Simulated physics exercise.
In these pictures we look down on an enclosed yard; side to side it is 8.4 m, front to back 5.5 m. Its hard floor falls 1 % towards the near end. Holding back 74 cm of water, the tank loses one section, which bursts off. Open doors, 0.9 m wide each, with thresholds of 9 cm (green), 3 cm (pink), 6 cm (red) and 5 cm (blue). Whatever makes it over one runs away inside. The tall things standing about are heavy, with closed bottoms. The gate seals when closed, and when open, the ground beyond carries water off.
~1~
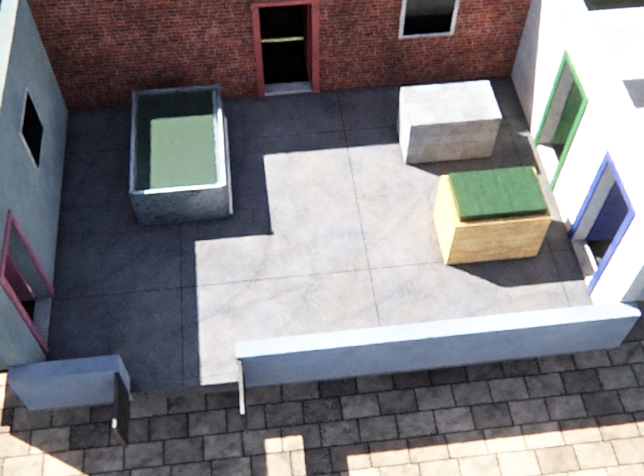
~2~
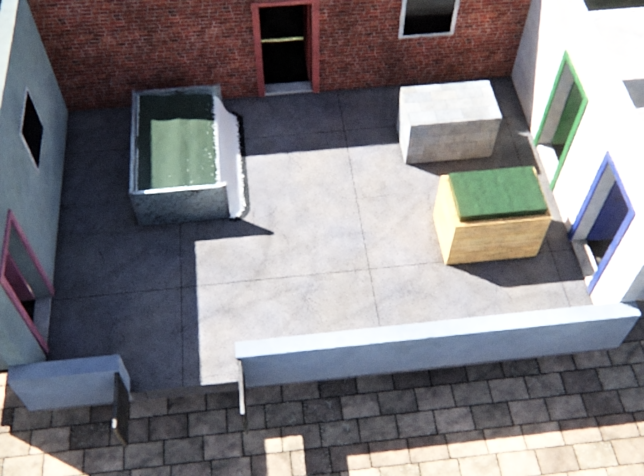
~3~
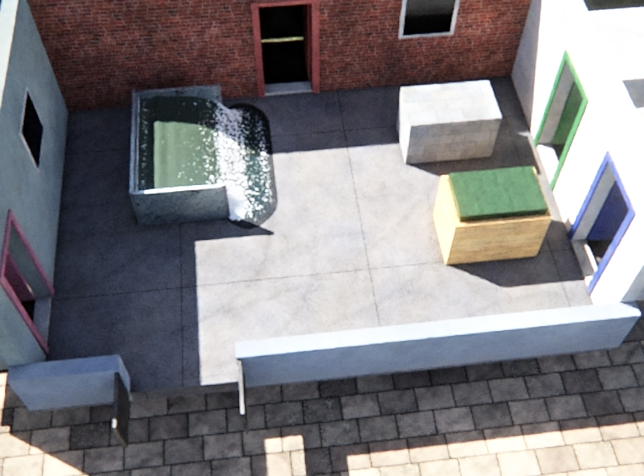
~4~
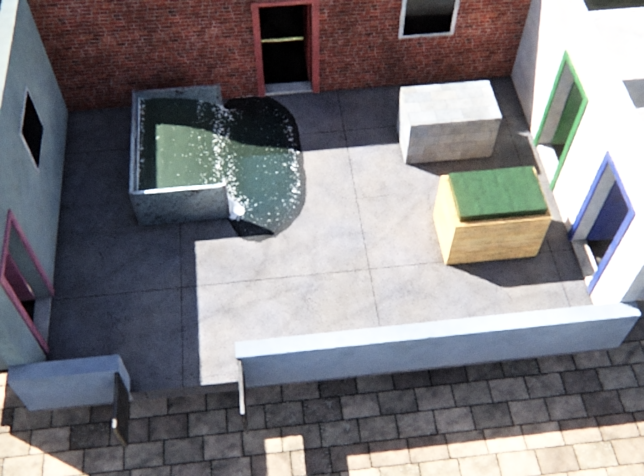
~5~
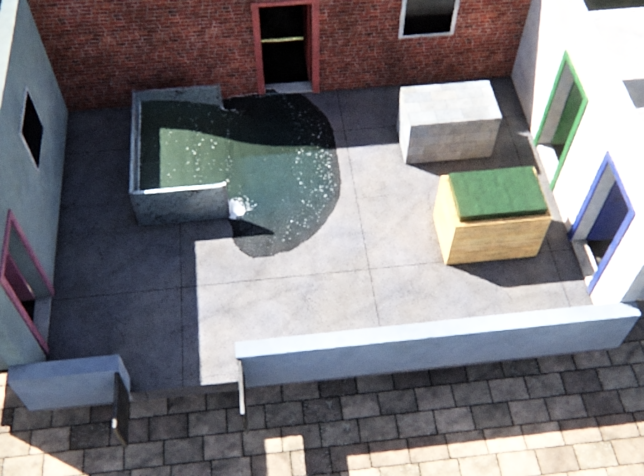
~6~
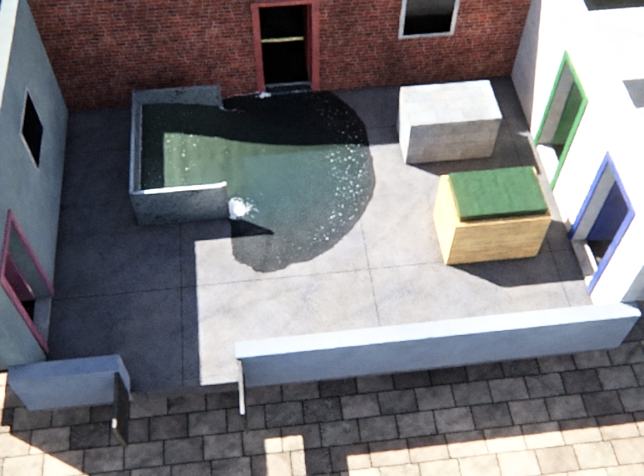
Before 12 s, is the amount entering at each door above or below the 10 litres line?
At the end, green door: Past the limit. Pink door: Past the limit. Red door: Past the limit. Blue door: Past the limit.
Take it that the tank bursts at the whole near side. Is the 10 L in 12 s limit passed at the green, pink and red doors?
Then green does not exceed it, pink exceeds it, red does not exceed it.
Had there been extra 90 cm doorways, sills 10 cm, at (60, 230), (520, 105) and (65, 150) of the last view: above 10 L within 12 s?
First doorway falls short, second gets there, third falls short.
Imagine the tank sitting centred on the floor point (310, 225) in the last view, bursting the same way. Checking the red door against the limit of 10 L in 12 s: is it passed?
Then the red door stays within it.
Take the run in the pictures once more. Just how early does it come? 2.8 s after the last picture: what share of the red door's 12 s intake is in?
About 95 per cent.
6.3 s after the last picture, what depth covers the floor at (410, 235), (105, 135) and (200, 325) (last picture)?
Reading - approx. 5 / 0 / 2 cm.
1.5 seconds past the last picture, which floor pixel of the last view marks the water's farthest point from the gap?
Somewhere near pixel (571, 259).
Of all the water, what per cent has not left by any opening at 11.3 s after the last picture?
Share still there: About 82 %.
Then, 0.7 s after the last picture water covers 40 % of the floor and is deepest (39 cm) near (400, 146); green door not reached, pink door not reached, red door 13 cm at the sill, 10 L in, blue door not reached.
Then, 1.5 s after the last picture water covers 50 % of the floor and is deepest (42 cm) near (507, 79); green door 11 cm at the sill, 6 L in, pink door not reached, red door 10 cm at the sill, 30 L in, blue door not reached.
Then, 2.8 s after the last picture water covers 60 % of the floor and is deepest (26 cm) near (546, 189); green door 23 cm at the sill, 75 L in, pink door not reached, red door 7 cm at the sill, 39 L in, blue door 3 cm at the sill, 0 L in.
Then, 6.3 s after the last picture water covers 75 % of the floor and is deepest (16 cm) near (527, 335); green door 9 cm at the sill, 116 L in, pink door not reached, red door 3 cm at the sill, 40 L in, blue door 11 cm at the sill, 44 L in.
Then, 11.3 s after the last picture water covers 95 % of the floor and is deepest (9 cm) near (45, 386); green door 3 cm at the sill, 117 L in, pink door 8 cm at the sill, 42 L in, red door 2 cm at the sill, 40 L in, blue door 7 cm at the sill, 96 L in.
